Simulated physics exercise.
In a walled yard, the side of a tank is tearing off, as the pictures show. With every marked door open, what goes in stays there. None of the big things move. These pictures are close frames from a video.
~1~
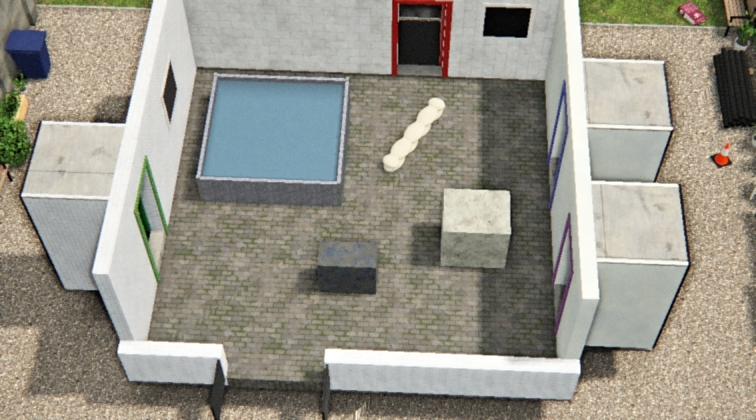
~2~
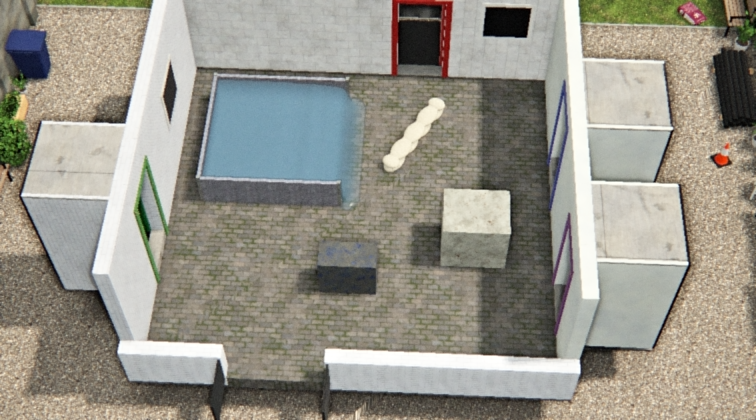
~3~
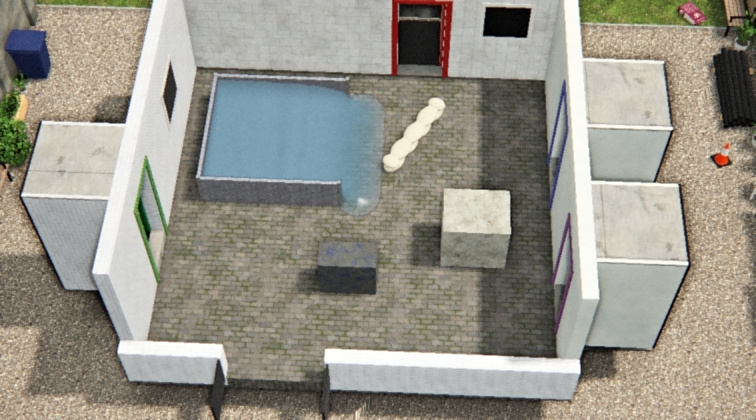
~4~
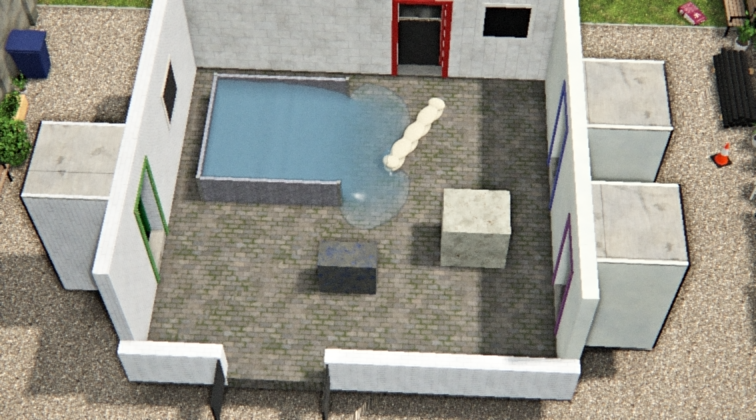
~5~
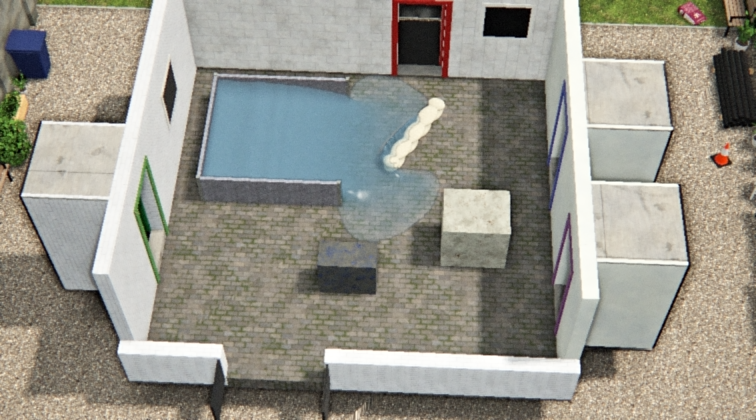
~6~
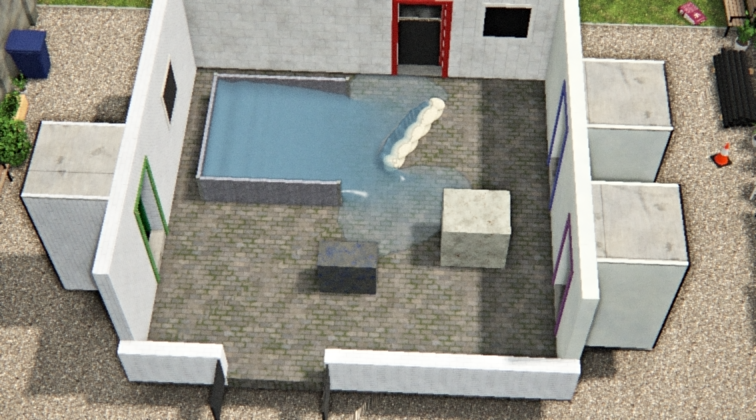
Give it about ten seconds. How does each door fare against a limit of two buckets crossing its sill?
As I see it, the purple door exceeds the allowance there; the blue door keeps inside the allowance there; the red door exceeds the allowance there; the green door keeps inside the allowance there.
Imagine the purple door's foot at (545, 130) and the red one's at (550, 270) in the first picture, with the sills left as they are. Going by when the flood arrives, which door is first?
Answer: The one in blue.
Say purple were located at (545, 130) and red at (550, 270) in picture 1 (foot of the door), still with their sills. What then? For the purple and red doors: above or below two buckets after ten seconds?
What you'd see: The purple door tops the limit and the red door tops the limit.
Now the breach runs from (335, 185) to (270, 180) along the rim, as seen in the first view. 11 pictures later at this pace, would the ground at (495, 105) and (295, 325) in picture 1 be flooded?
Still dry and Soaked.
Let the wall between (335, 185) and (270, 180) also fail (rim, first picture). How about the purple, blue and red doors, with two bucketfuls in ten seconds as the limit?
Purple: Crosses the line; blue: Falls short; red: Falls short.
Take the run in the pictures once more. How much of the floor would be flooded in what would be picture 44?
It works out to about 80 in a hundred.
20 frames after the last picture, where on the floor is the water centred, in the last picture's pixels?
At about (403, 177).
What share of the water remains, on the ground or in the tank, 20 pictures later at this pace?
It comes to roughly 88 per cent.
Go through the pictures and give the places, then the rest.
In the first frame, the tank at (275, 130) is whole and still.
In the second frame, the front is at (352, 100), out from the gap at (342, 144).
In the third frame, the front is at (370, 98), out from the gap at (342, 146).
In the fourth frame, water pours out at (342, 147) and has run to (375, 223).
In the fifth frame, water pours out at (342, 147) and has run to (387, 234).
In the sixth frame, water pours out at (342, 147) and has run to a hidden place.
A moment on, water covers 30 % of the floor; the purple door not reached, the blue door wet at the sill, nothing in, the red door over two buckets in, the green door not reached.
Next, water covers 45 % of the floor; the purple door wet at the sill, nothing in, the blue door wet at the sill, nothing in, the red door far over two buckets in, the green door not reached.
Then, water covers 60 % of the floor; the purple door wet at the sill, nothing in, the blue door wet at the sill, nothing in, the red door far over two buckets in, the green door not reached.
Later, water covers 80 % of the floor; the purple door under two buckets in, the blue door under two buckets in, the red door far over two buckets in, the green door not reached.
In the end, water covers 95 % of the floor; the purple door far over two buckets in, the blue door under two buckets in, the red door far over two buckets in, the green door wet at the sill, nothing in.
